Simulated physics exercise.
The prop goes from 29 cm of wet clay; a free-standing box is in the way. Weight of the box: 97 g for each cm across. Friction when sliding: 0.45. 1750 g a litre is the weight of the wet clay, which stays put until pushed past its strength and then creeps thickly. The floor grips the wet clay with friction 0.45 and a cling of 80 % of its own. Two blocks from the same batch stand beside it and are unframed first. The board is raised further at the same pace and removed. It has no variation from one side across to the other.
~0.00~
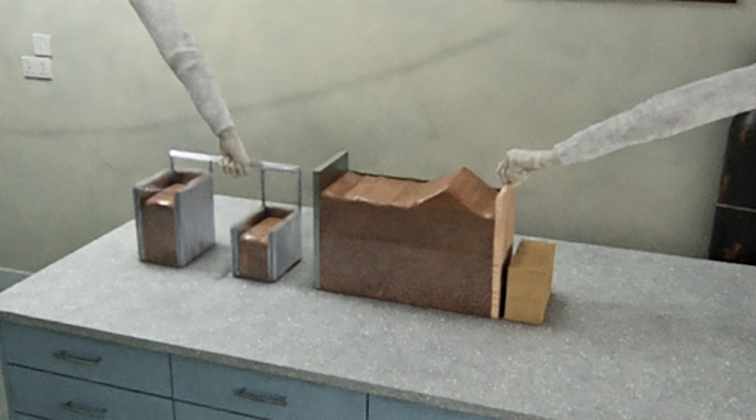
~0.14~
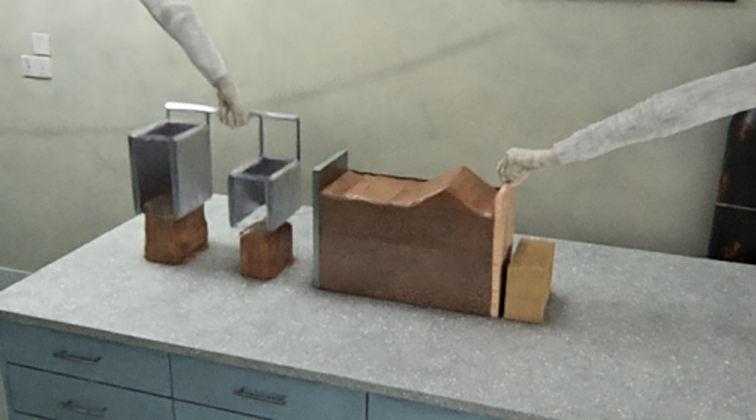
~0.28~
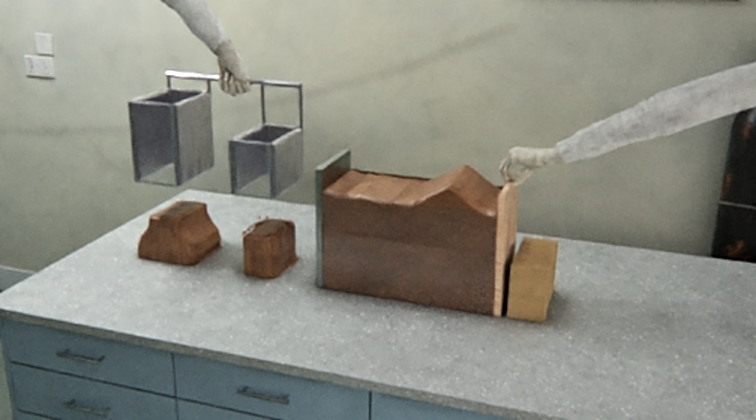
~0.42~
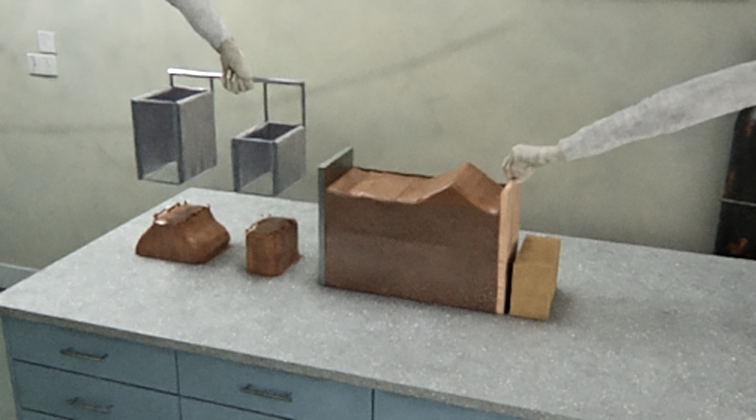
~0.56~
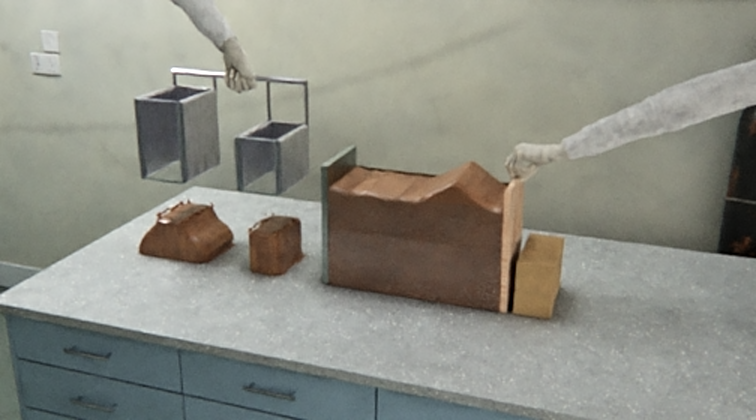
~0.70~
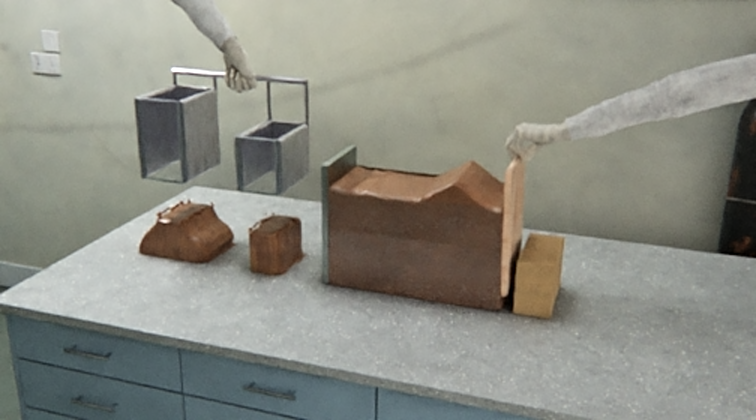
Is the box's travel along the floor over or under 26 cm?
Shorter than 26 cm.
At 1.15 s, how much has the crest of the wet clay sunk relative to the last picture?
By my estimate, near 5.5 cm.
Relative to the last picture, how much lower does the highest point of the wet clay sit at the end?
Around 5.5 centimetres, give or take.
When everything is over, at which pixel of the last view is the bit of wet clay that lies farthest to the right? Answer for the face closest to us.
I'd point to around (588, 321).
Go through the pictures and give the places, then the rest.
Top of the board at (495, 215), not yet moved; highest point of the wet clay at (446, 191); test blocks 20 cm, 13 cm high (left to right), in the first frame.
Top of the board at (495, 215), not yet moved; highest point of the wet clay at (446, 190); test blocks 19 cm, 13 cm high (left to right), in the second frame.
Top of the board at (497, 213), not yet moved; highest point of the wet clay at (448, 189); test blocks 14 cm, 13 cm high (left to right), in the third frame.
Top of the board at (500, 211), not yet moved; highest point of the wet clay at (451, 187); test blocks 13 cm, 13 cm high (left to right), in the fourth frame.
Top of the board at (503, 210), not yet moved; highest point of the wet clay at (454, 186); test blocks 13 cm, 13 cm high (left to right), in the fifth frame.
Top of the board at (504, 190), moved 5.3 cm; highest point of the wet clay at (455, 185); test blocks 13 cm, 13 cm high (left to right), in the sixth frame.
By 0.91 s, the box has not moved.
By 1.15 s, the box has been pushed 5.7 cm.
By 1.39 s, the box has been pushed 16 cm.
By 1.64 s, the box has been pushed 20 cm.
By 1.74 s, at the end, the box has been pushed 20 cm.
